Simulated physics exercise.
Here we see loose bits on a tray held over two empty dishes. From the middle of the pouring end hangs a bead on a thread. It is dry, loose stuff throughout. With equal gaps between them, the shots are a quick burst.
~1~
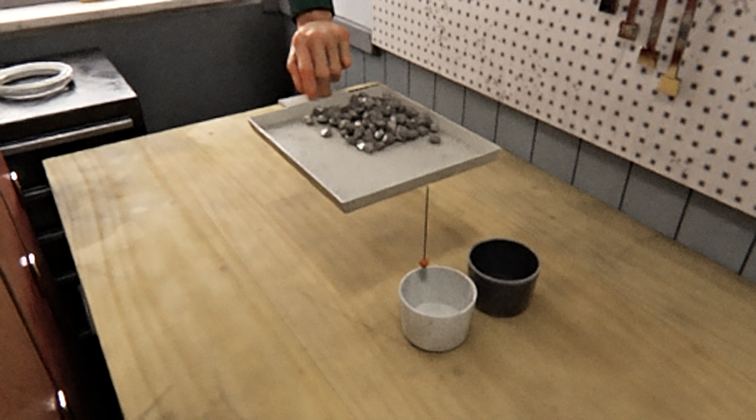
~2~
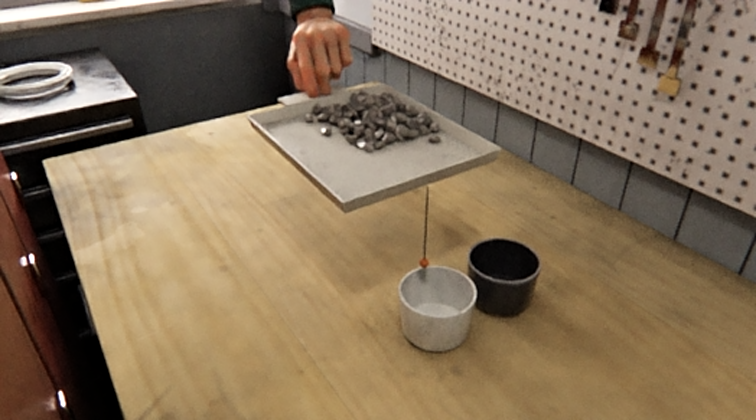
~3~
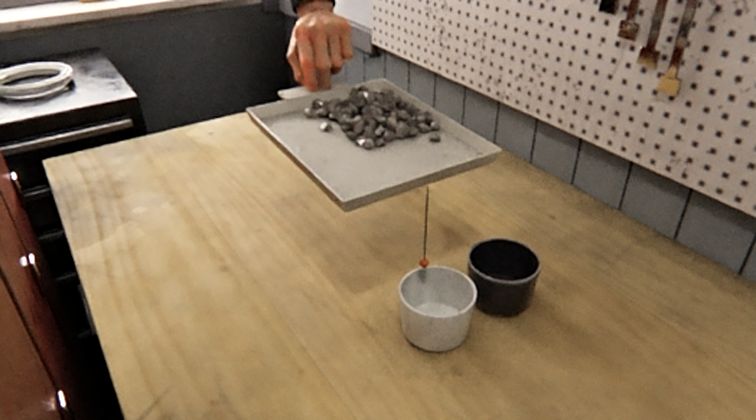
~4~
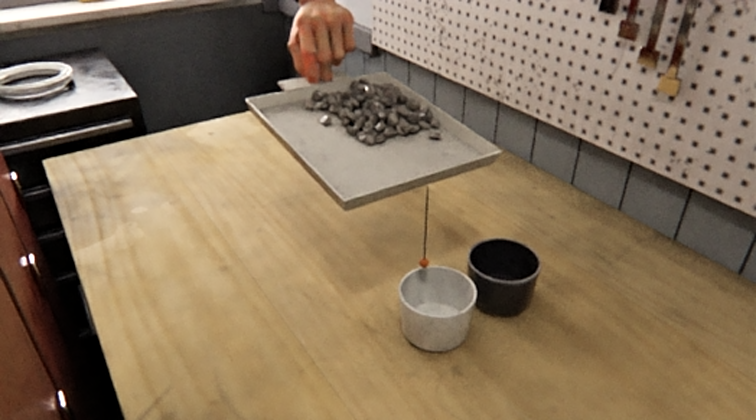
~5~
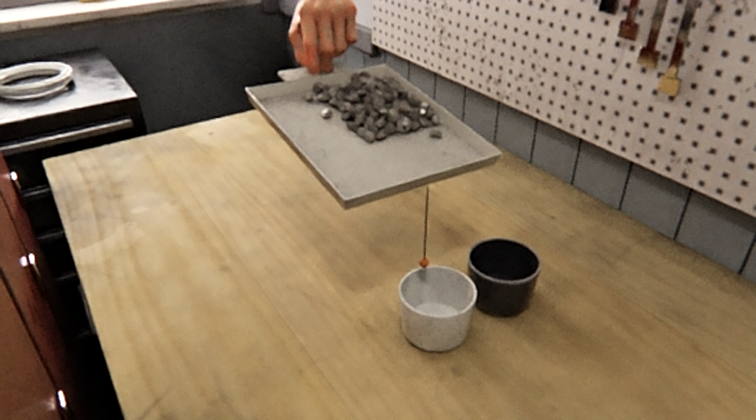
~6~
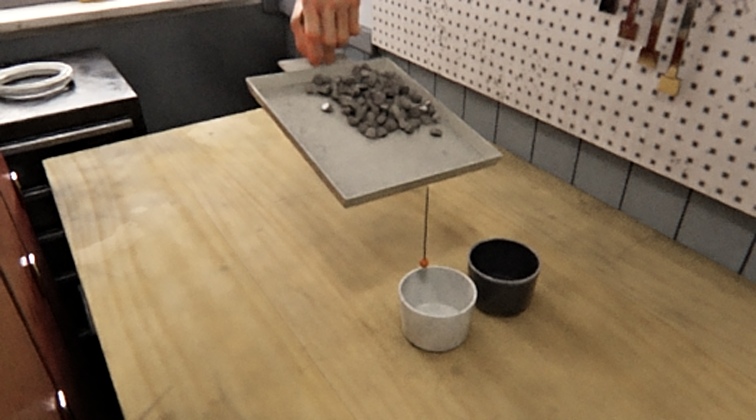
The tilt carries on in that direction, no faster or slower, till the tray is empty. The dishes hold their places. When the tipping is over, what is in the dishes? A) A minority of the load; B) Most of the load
(B) Most of the load.
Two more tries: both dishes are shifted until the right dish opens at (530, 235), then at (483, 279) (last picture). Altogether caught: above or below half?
Placing 1: A majority of it. Placing 2: A majority of it.
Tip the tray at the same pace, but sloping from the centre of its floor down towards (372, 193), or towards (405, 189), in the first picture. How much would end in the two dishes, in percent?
10 % and 30 %.
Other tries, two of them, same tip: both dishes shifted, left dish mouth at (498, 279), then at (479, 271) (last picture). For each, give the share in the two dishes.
Roughly 60 per cent, then roughly 70 per cent.
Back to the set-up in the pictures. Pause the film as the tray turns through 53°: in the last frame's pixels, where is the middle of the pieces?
Near the pixel (458, 144).
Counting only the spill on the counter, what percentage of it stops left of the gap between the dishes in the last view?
It works out at some 40 percent.
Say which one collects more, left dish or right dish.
It turns out to be the right-positioned one.
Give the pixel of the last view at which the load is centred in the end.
Resting centre, last picture - approx. (495, 294).
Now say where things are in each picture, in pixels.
The first frame shows corners of the pouring end near (345, 199) and (496, 148), level; middle of the load near (373, 118), bits of gravel; left dish near (460, 328); right dish near (527, 294); bead on its thread near (424, 263).
The second frame shows corners of the pouring end near (345, 199) and (496, 148), level; middle of the load near (373, 117).
The third frame shows corners of the pouring end near (345, 198) and (497, 149), tipped barely, lowest at the right corner; middle of the load near (374, 114).
The fourth frame shows corners of the pouring end near (346, 197) and (497, 150), tipped a little, lowest at the right corner; middle of the load near (374, 109).
The fifth frame shows corners of the pouring end near (347, 196) and (497, 152), tipped a little, lowest at the right corner; middle of the load near (375, 103).
The sixth frame shows corners of the pouring end near (347, 195) and (498, 153), tipped a little, lowest at the right corner; middle of the load near (376, 98); left dish near (460, 328); right dish near (527, 294).
Shortly afterwards, tray tipped steeply; all but a few on the tray; a little in the air.
Next, tray tipped right over; the bulk on the tray; near a quarter in the right dish; a little outside both; only a few in the air.
Some moments later, tray tipped past a quarter turn; a little in the left dish; near two thirds in the right dish; near a quarter outside both.
In the end, tray tipped past a quarter turn; a little in the left dish; near two thirds in the right dish; near a quarter outside both.
